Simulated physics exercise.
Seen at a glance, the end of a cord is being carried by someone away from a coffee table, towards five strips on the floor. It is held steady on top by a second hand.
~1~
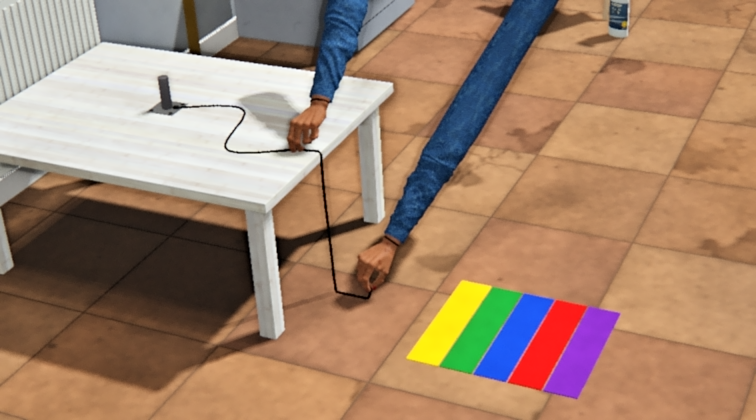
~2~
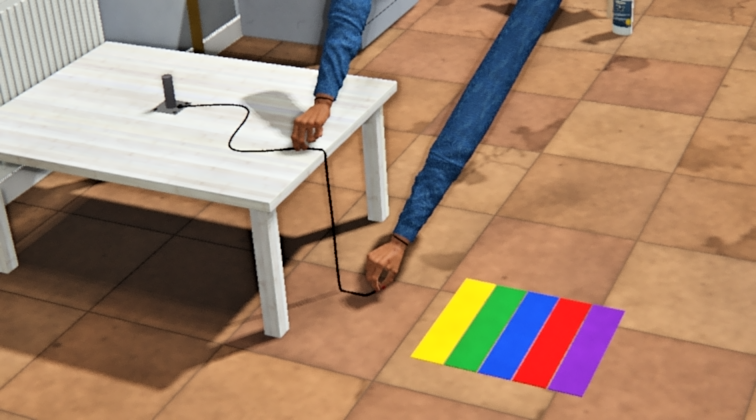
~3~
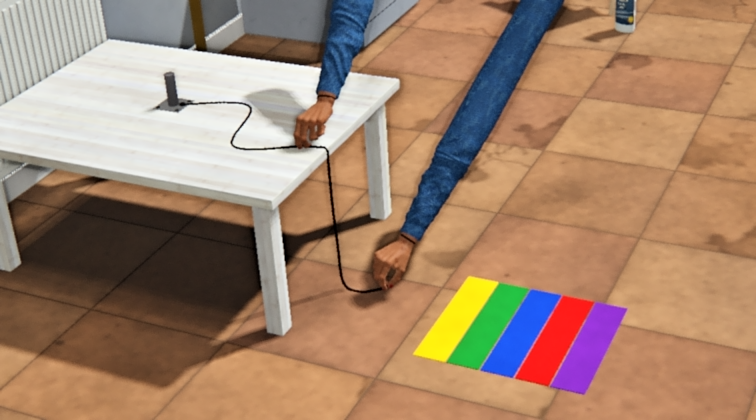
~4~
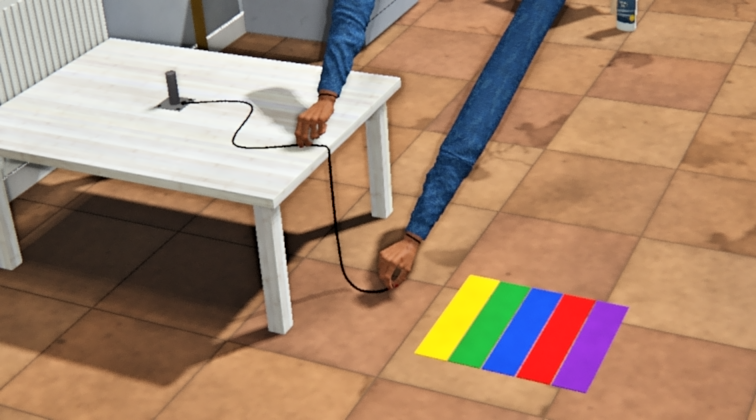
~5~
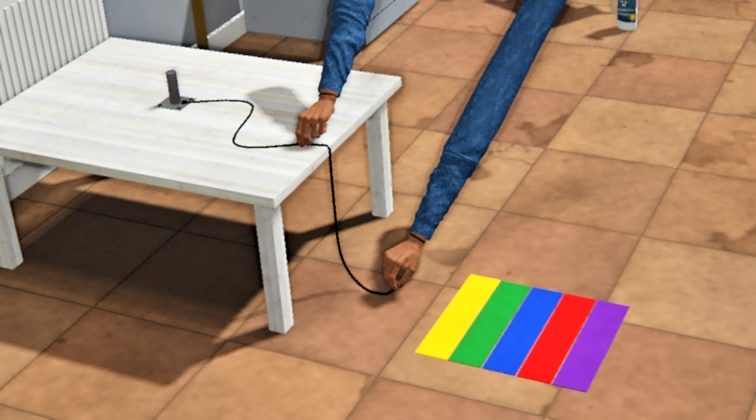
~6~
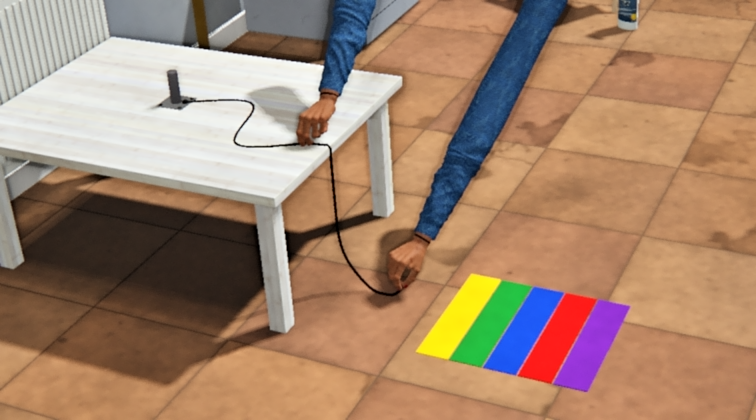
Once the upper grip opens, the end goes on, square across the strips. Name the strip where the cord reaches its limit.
Red.
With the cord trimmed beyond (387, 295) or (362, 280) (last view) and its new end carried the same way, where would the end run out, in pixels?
I'd say somewhere near (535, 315) the first time and near (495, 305) the second time.
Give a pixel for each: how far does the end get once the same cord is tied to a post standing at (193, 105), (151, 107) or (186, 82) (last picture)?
You'd get roughly (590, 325), (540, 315) and (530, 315), one for each try.
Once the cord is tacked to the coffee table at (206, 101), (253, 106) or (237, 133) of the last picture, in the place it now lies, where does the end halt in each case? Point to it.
Roughly (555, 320), (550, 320) and (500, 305).
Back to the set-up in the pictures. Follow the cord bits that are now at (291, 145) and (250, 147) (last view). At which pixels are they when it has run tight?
They end up around (358, 166) and around (324, 142).
Soon after, end near (500, 307); over green.
Then, end near (539, 315); over blue.
At full stretch, end near (564, 321); over red. Over red.
